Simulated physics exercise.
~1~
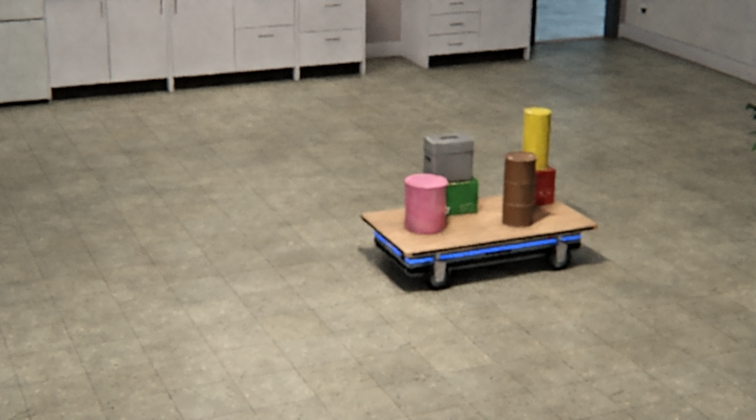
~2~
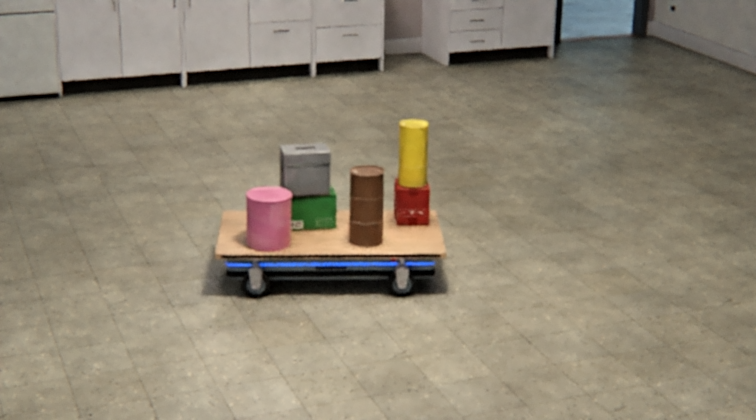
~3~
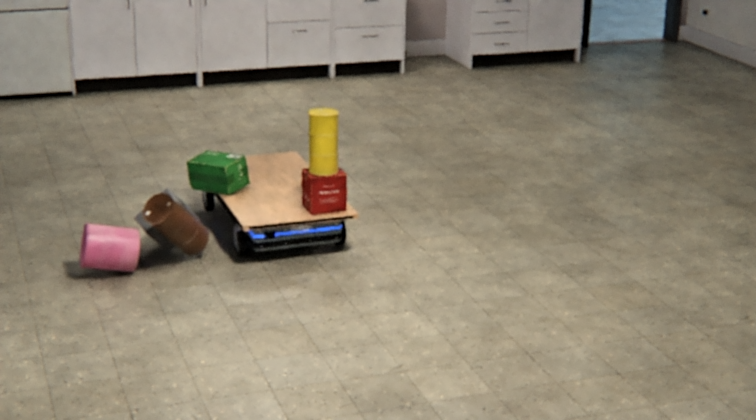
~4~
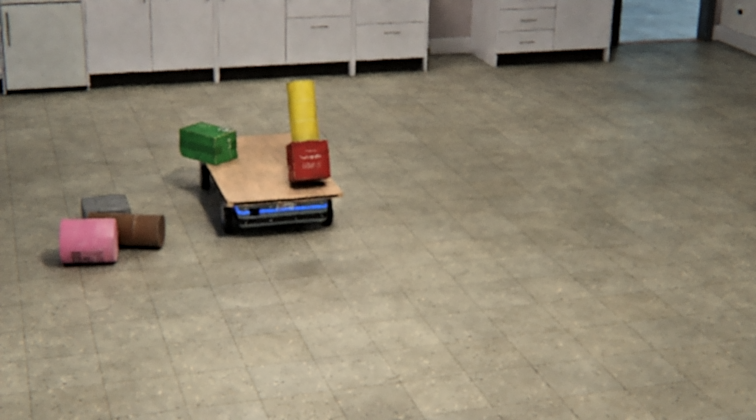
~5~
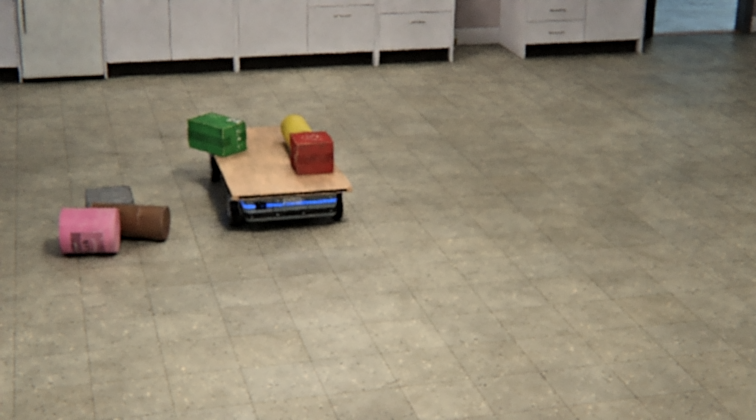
A loaded cart moves left and turns, spilling three items and toppling the yellow canister aboard.
